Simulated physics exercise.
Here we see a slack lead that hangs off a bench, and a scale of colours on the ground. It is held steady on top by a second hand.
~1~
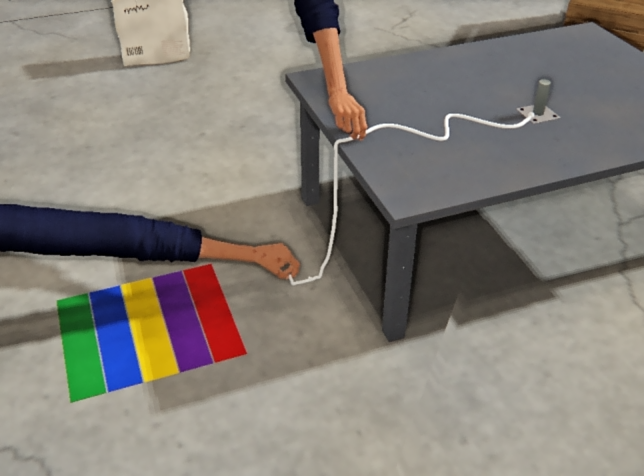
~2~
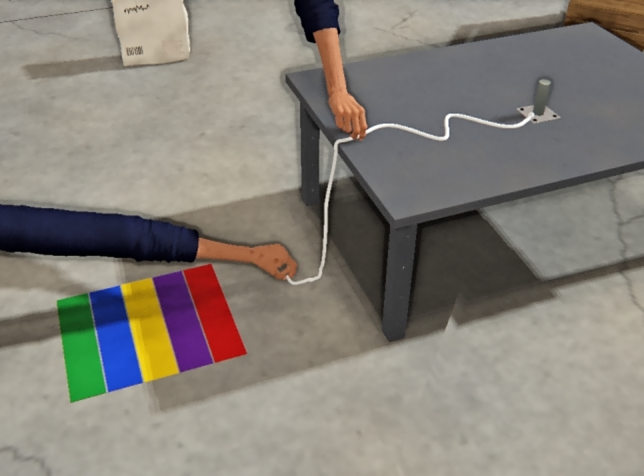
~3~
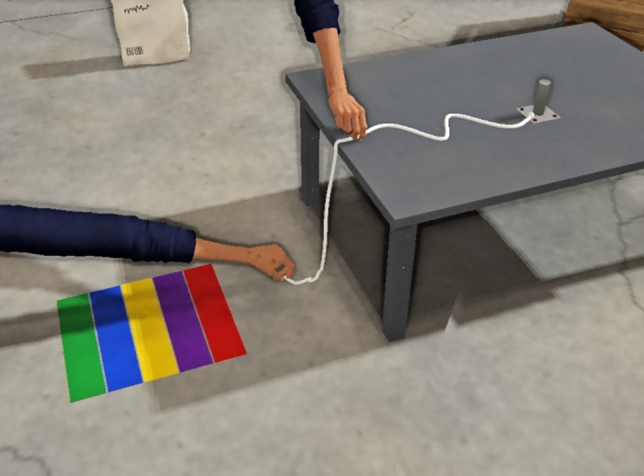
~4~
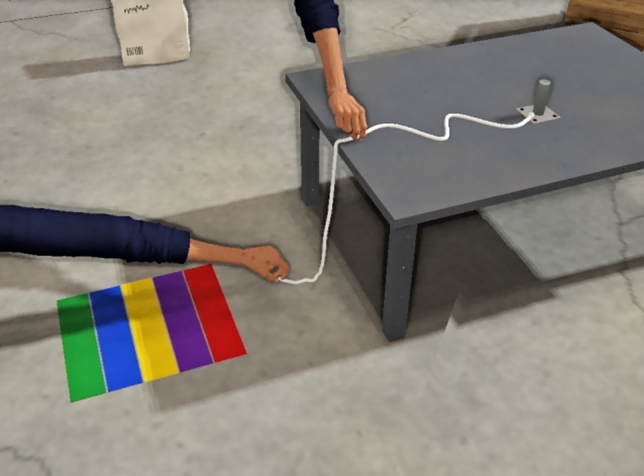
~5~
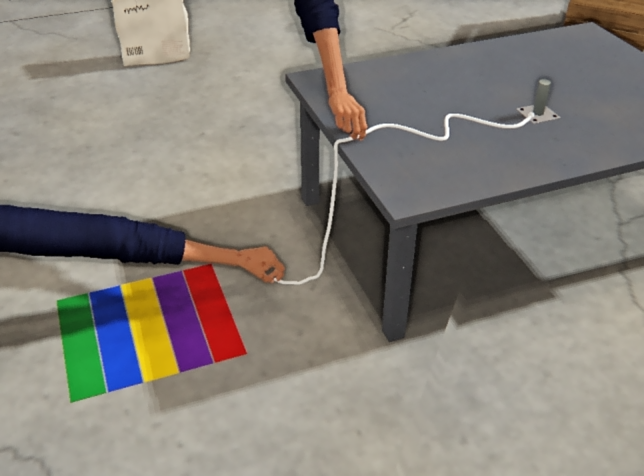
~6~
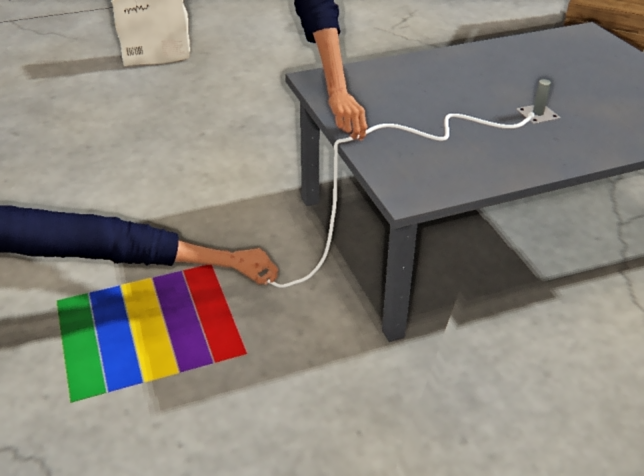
A hand slowly draws the white cord's end slightly left while another hand stays on the table.
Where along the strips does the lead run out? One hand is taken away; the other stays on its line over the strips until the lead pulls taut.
Over the blue strip.
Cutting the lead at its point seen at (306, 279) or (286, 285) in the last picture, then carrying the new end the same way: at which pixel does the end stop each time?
It ends up at (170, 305) the first time and at (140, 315) the second.
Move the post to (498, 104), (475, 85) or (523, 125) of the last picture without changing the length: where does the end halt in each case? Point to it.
Try by try, about (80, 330), (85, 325) and (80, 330).
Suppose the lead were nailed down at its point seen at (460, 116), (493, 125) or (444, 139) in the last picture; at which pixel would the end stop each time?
Try 1: (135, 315); try 2: (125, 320); try 3: (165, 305).
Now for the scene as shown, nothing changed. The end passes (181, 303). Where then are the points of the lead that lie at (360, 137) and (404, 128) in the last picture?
Point one: (330, 184); point two: (355, 144).
Soon after, end near (181, 303); over purple.
After that, end near (138, 314); over yellow.
At the stop, end near (112, 320); over blue. It halts on the blue strip.
